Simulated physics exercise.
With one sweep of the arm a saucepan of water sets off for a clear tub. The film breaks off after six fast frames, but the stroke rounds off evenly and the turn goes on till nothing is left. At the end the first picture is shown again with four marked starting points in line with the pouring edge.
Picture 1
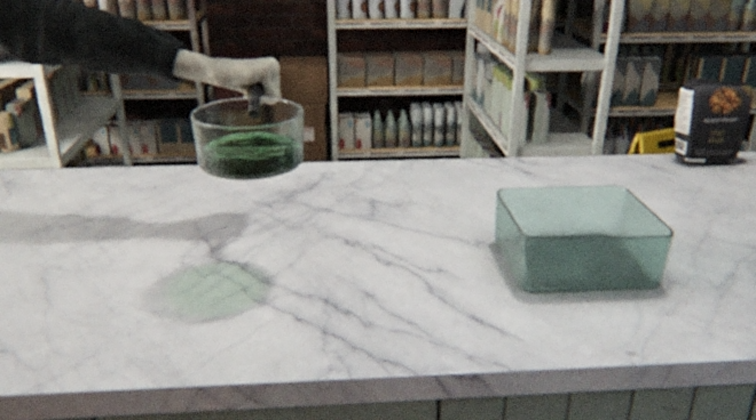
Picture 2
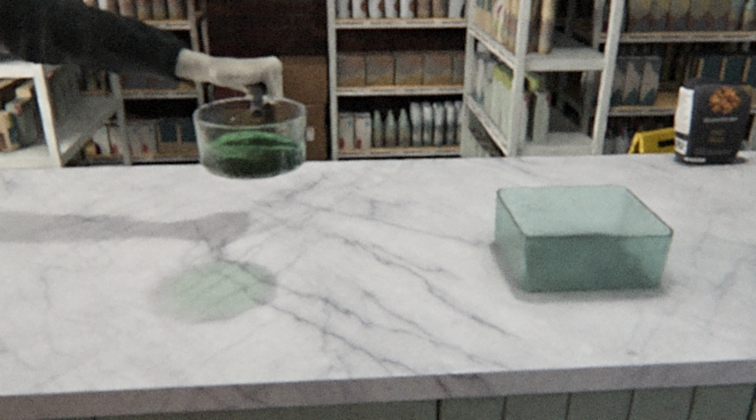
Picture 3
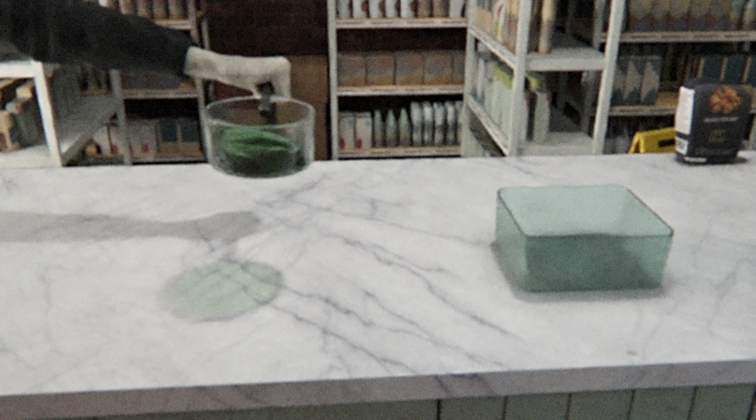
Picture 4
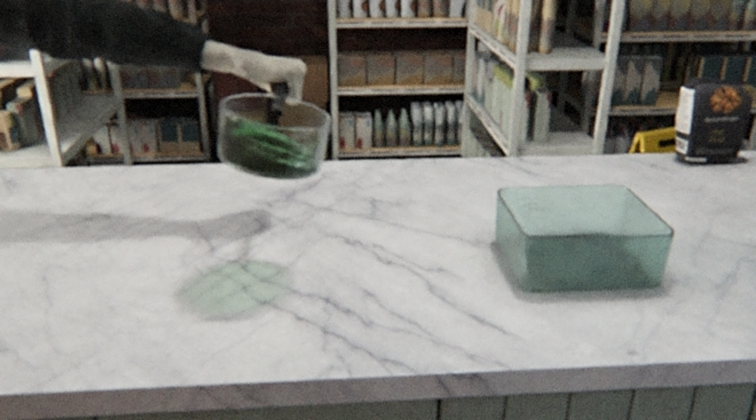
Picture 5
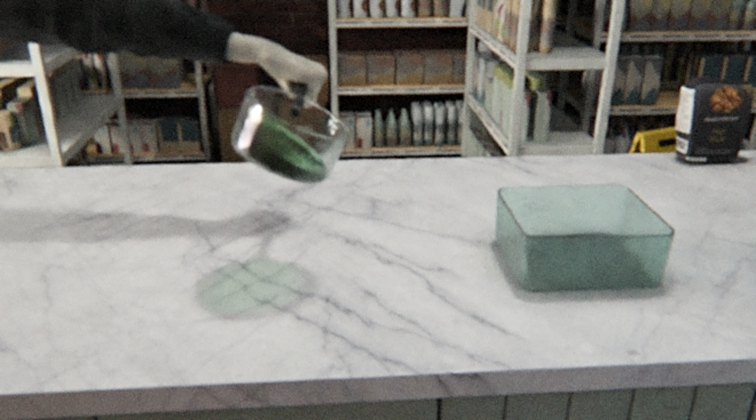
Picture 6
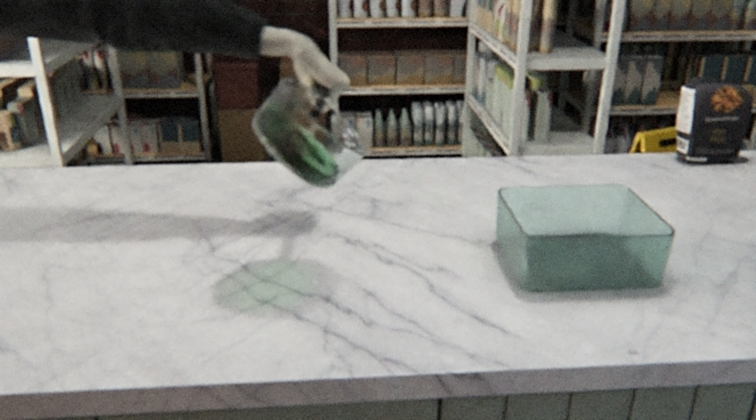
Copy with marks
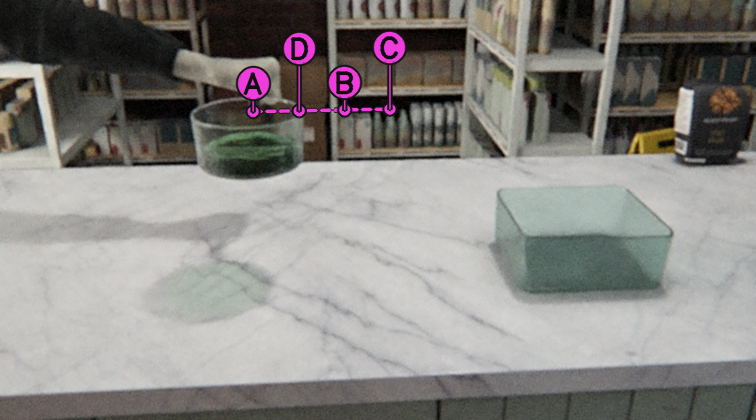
A gloved hand held a clear round container with something green inside above a marble counter, then moved it a little to the right and tilted it steeply, while a clear greenish tub sat still.
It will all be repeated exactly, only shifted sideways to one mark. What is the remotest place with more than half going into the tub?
Go for C.
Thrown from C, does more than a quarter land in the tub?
Yes, clearly.
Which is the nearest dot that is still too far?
That is dot B.
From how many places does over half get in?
One of them.
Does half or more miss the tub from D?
Yes, it does.
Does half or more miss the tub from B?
Yes, that goes wrong.
In magenta, A at (253, 111); B at (344, 110); C at (389, 109); D at (299, 110).
If A is chosen, about 0 % lands in the tub, 100 % falls short.
If B is chosen, about 20 % lands in the tub, 73 % falls short and 7 % goes beside or beyond.
If C is chosen, about 77 % lands in the tub, 8 % falls short and 15 % goes beside or beyond.
If D is chosen, about 0 % lands in the tub, 96 % falls short and 4 % goes beside or beyond.
